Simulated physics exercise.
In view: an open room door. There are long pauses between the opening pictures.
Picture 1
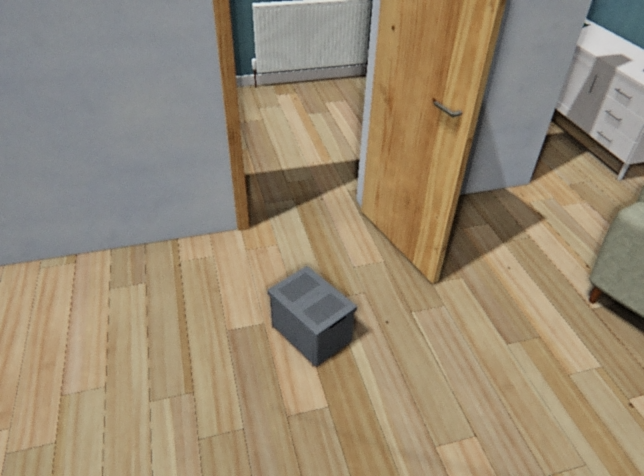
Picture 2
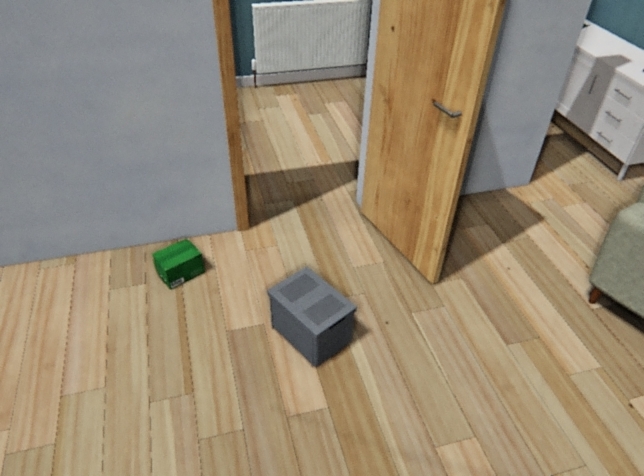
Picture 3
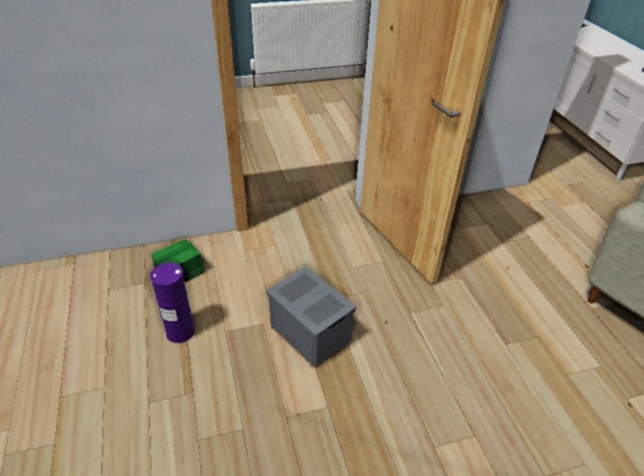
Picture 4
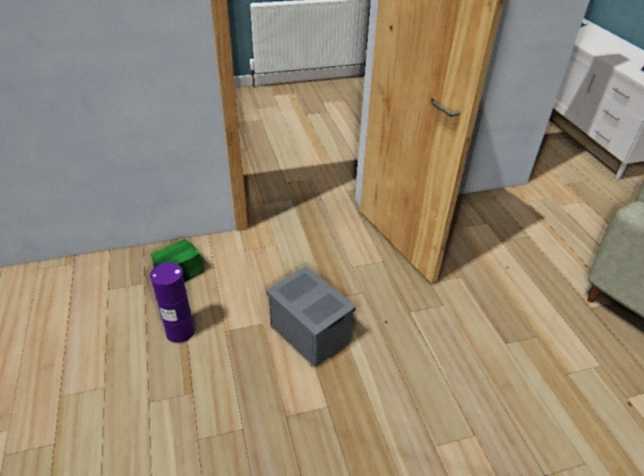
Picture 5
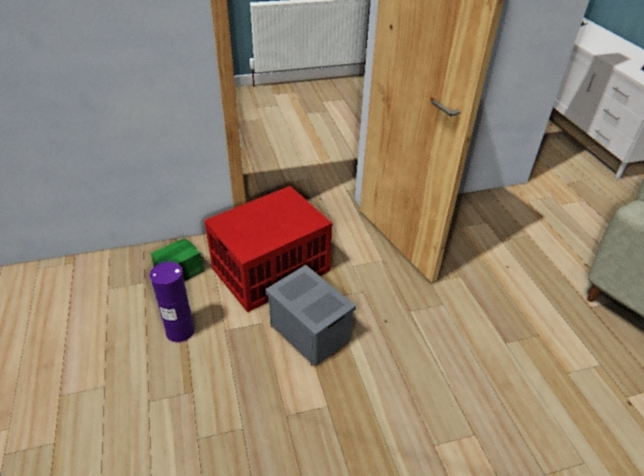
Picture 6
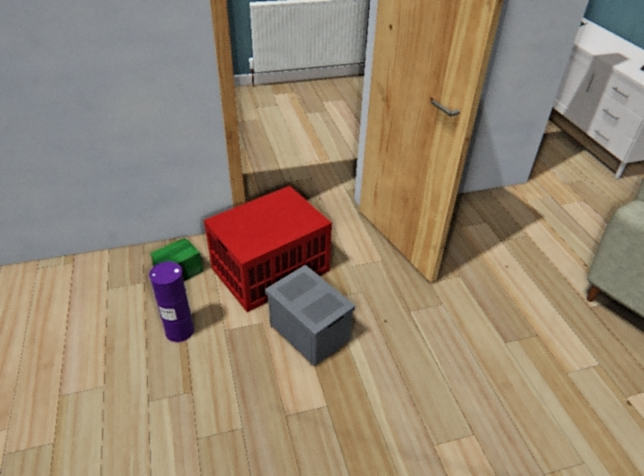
Nothing is seen travelling across the wood-plank floor, viewed from above by a still camera facing a grey wall and a wide-open wooden door. A grey tote sits near the centre, with a white radiator beyond the doorway and white drawers and a greenish seat at right. A green box appears at left, then a purple canister before it, then a red chest behind the tote, while the door stays still.
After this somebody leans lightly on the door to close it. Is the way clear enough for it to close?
Outcome: The door is blocked.
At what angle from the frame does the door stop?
About 55°.
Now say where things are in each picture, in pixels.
In the first frame, door wide open and still.
In the second frame, door wide open and still; green box (179, 263).
In the third frame, door wide open and still; grey tote (310, 317); green box (178, 263).
In the fourth frame, door wide open and still; purple canister (174, 304); grey tote (310, 316).
In the fifth frame, door wide open and still; green box (177, 263); purple canister (174, 303).
In the sixth frame, door wide open and still; red chest (269, 247); grey tote (310, 316).
Then, 0.60 s on from there, door 85° open.
Then, 0.90 s on from there, door 68° open.
In the end, door 55° open; all 4 unmoved. At the end, from the last picture's camera, red chest near (268, 246).
